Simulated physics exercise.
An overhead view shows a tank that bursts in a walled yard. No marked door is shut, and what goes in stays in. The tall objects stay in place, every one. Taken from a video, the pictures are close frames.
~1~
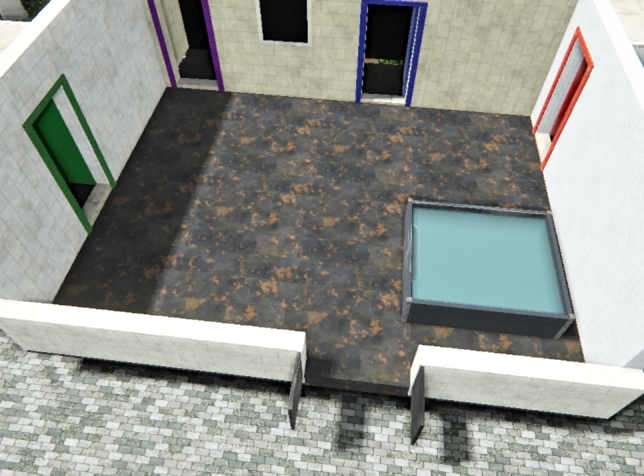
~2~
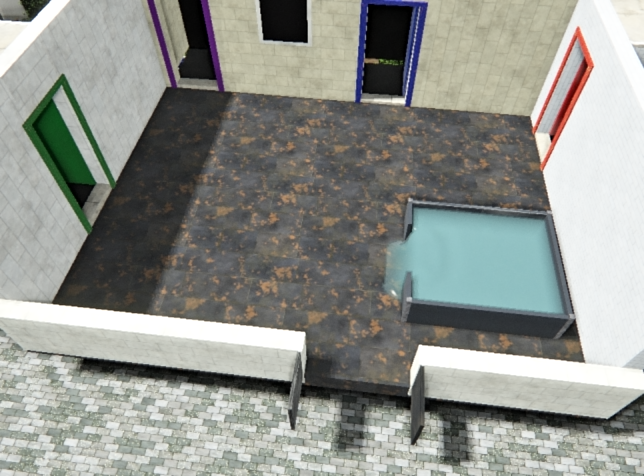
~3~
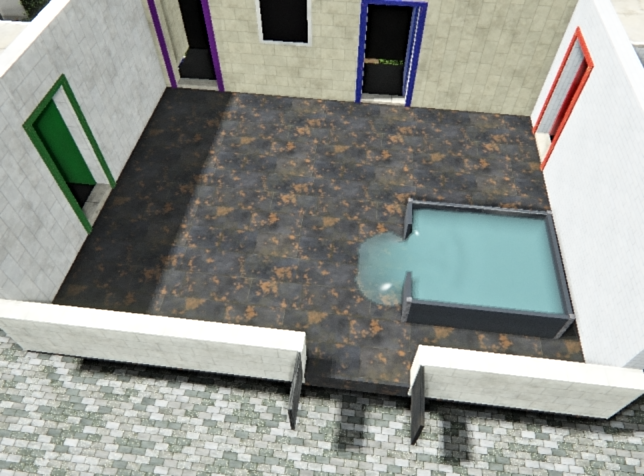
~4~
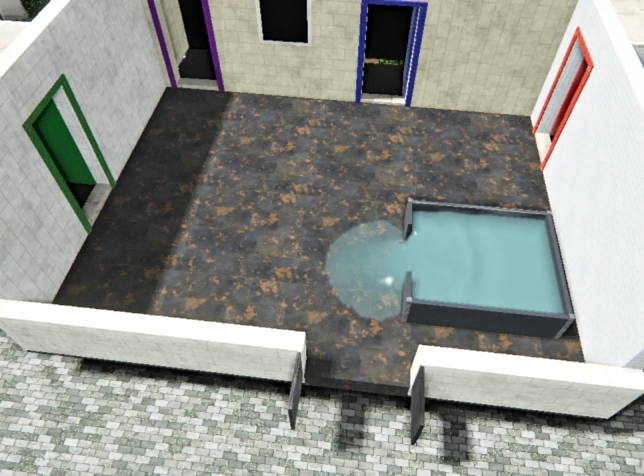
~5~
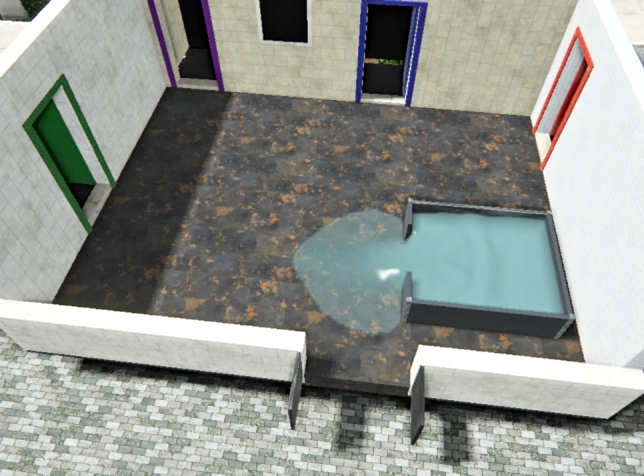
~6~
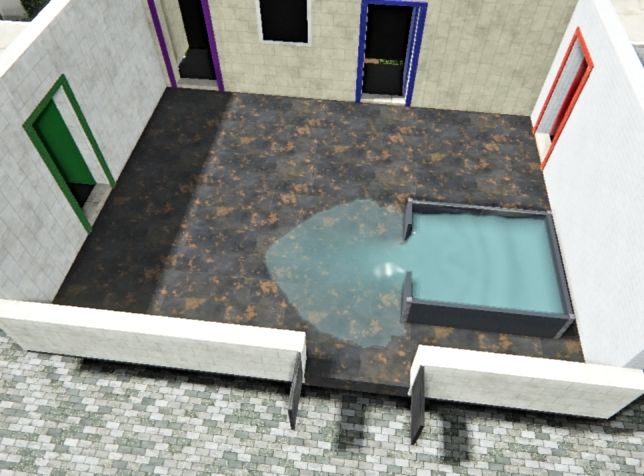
Water in a still, full tank on the right side of a walled yard burst through a gap in its left side, then fanned out leftward across the dark floor in a widening, rounded sheet.
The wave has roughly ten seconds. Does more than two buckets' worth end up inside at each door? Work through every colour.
In order: The blue door will not top two buckets. The red door will not top two buckets. The green door will not top two buckets. The purple door will not top two buckets.
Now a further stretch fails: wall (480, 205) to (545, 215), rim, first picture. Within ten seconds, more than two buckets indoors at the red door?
My guess is that the red door surpasses the threshold.
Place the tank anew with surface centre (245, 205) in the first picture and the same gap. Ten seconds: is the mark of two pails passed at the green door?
Result for green: It tops the limit.
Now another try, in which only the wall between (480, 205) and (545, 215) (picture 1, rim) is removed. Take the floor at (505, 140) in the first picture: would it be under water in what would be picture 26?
Verdict: Under water.
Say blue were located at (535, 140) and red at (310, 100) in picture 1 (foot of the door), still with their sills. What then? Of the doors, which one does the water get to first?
It's the green door.
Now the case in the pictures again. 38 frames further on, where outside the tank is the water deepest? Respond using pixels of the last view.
Check close to (173, 317).
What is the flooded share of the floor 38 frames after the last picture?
About 60 per cent.
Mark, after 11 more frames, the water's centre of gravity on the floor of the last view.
Around pixel (390, 267).
A moment on, water covers 20 % of the floor; the blue door not reached, the red door not reached, the green door not reached, the purple door not reached.
Next, water covers 40 % of the floor; the blue door not reached, the red door not reached, the green door not reached, the purple door not reached.
Then, water covers 55 % of the floor; the blue door not reached, the red door not reached, the green door wet at the sill, nothing in, the purple door not reached.
Later, water covers 60 % of the floor; the blue door not reached, the red door not reached, the green door wet at the sill, nothing in, the purple door under two buckets in.
In the end, water covers 80 % of the floor; the blue door wet at the sill, nothing in, the red door not reached, the green door wet at the sill, nothing in, the purple door under two buckets in.
